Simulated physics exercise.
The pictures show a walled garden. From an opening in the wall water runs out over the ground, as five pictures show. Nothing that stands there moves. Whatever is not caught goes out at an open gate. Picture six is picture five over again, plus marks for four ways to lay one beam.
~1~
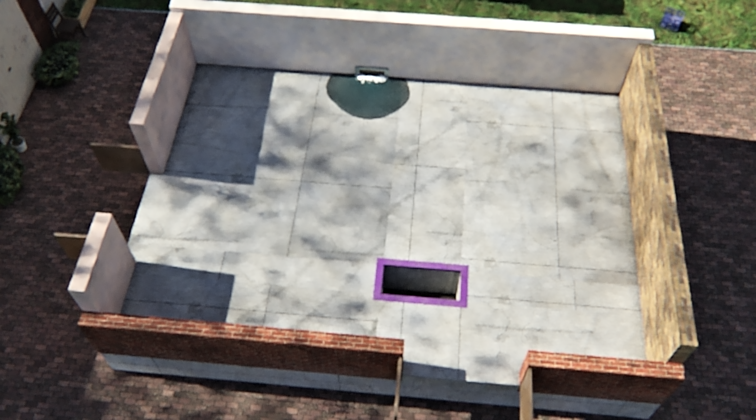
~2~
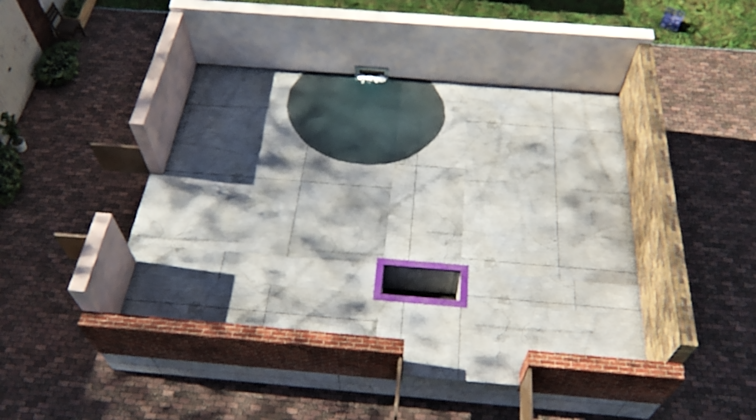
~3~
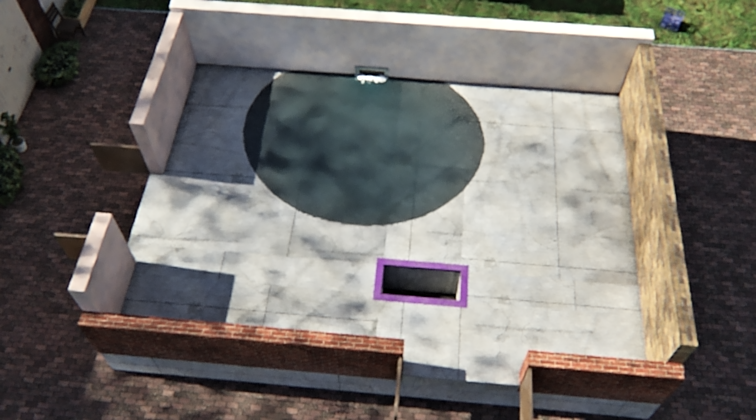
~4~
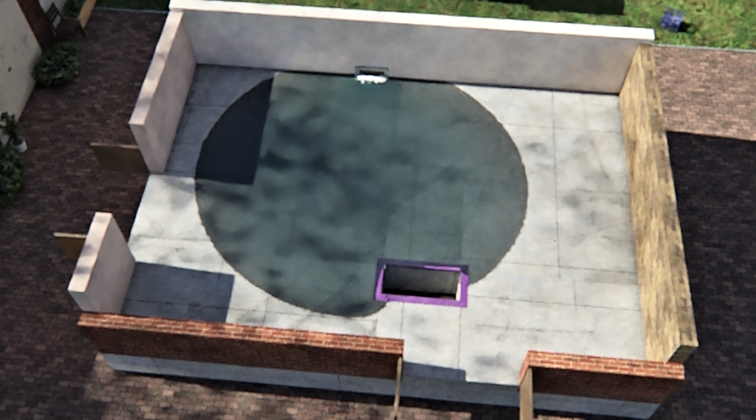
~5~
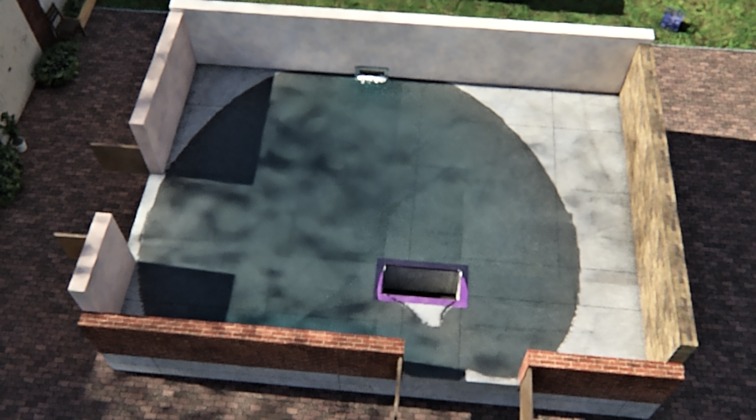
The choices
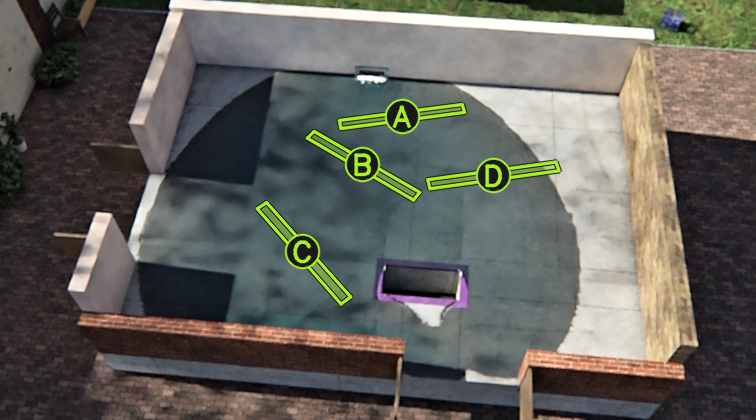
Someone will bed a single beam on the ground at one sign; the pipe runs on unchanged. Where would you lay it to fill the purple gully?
I would pick spot C.
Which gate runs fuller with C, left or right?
The right one.
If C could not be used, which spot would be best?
Spot D.
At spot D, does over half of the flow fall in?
No.
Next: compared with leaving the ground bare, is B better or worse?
Worse.
On the marked copy, A from (340, 124) to (463, 108); B from (310, 134) to (416, 196); C from (261, 205) to (345, 300); D from (428, 184) to (557, 166).
For spot A, about 28 % of the stream runs into the purple gully, about 72 % out by the gates.
For spot B, about 26 % of the stream runs into the purple gully, about 73 % out by the gates.
For spot C, about 49 % of the stream runs into the purple gully, about 48 % out by the gates.
For spot D, about 37 % of the stream runs into the purple gully, about 61 % out by the gates.
